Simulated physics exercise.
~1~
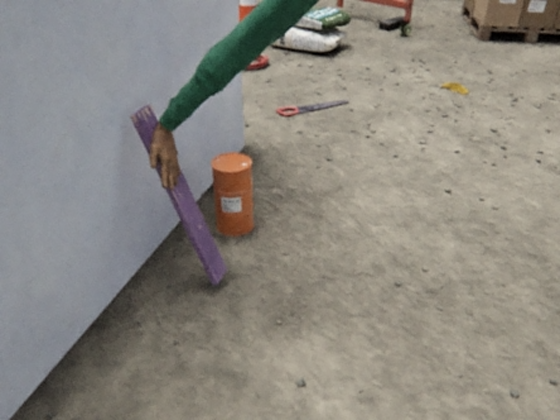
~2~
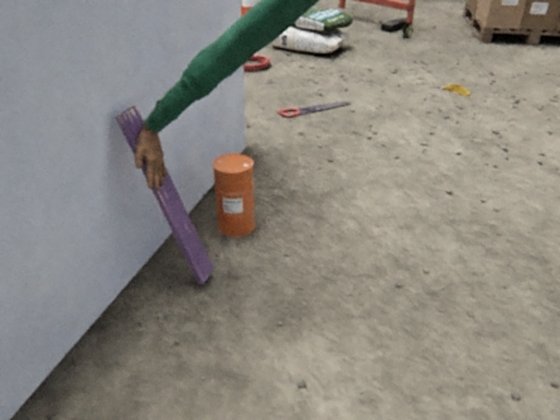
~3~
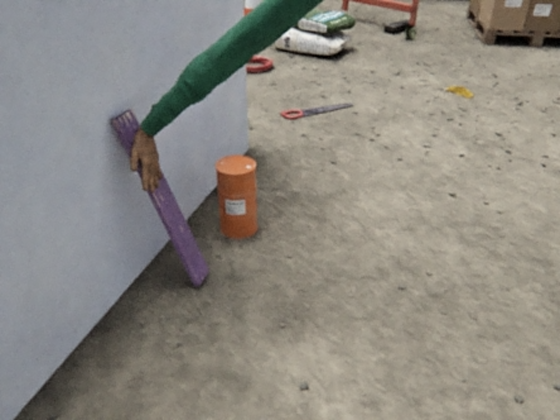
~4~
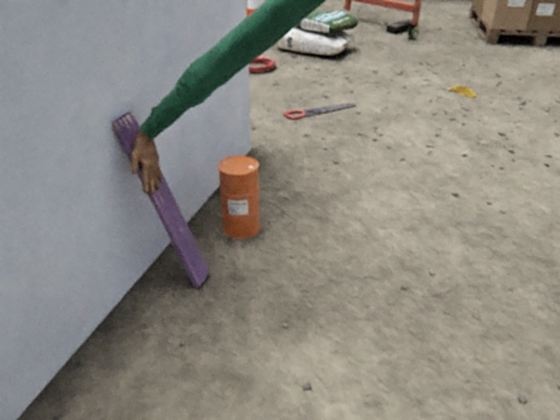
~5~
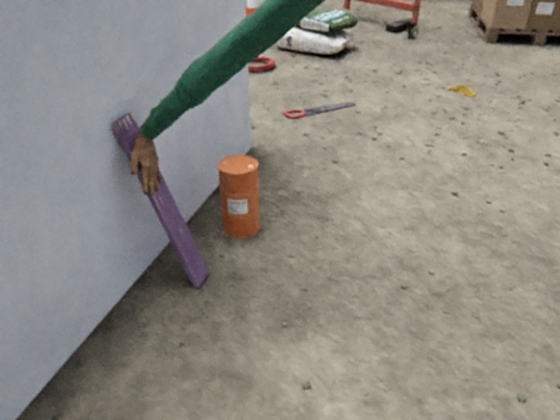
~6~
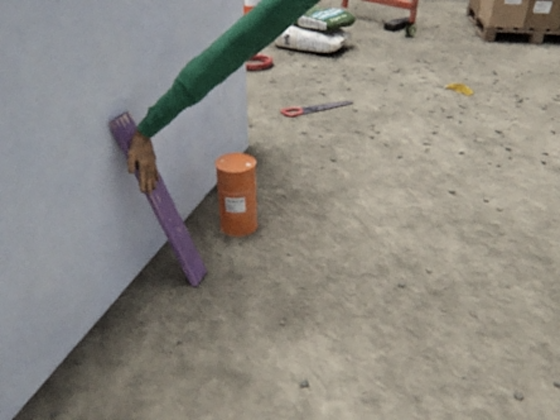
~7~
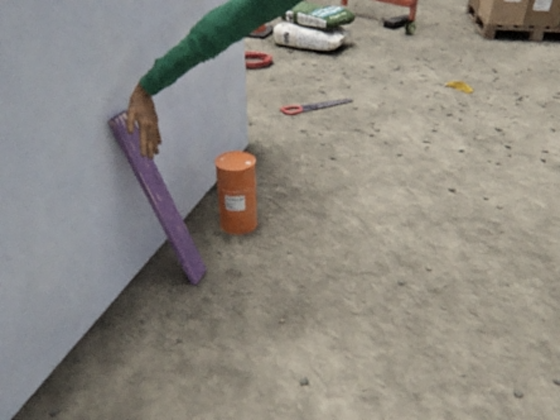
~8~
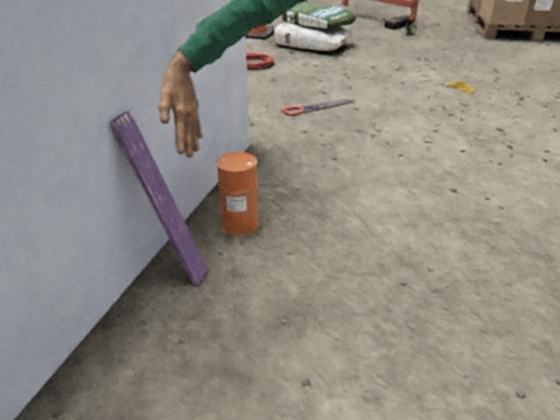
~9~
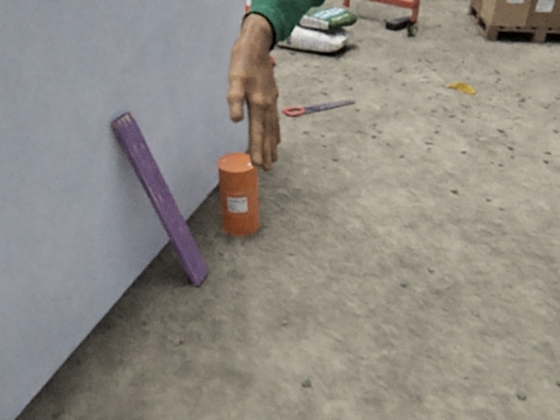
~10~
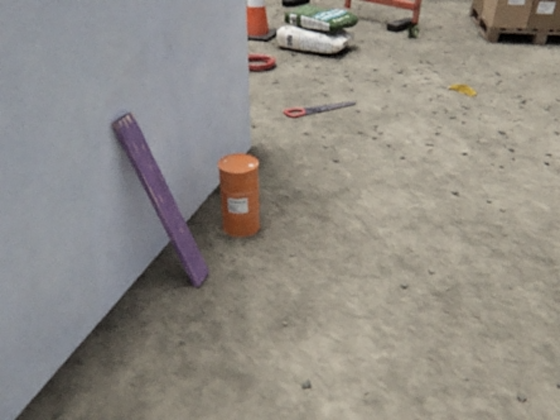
Purple plank being leaned against a pale wall beside an orange canister, the hand letting go and withdrawing, the plank staying propped.
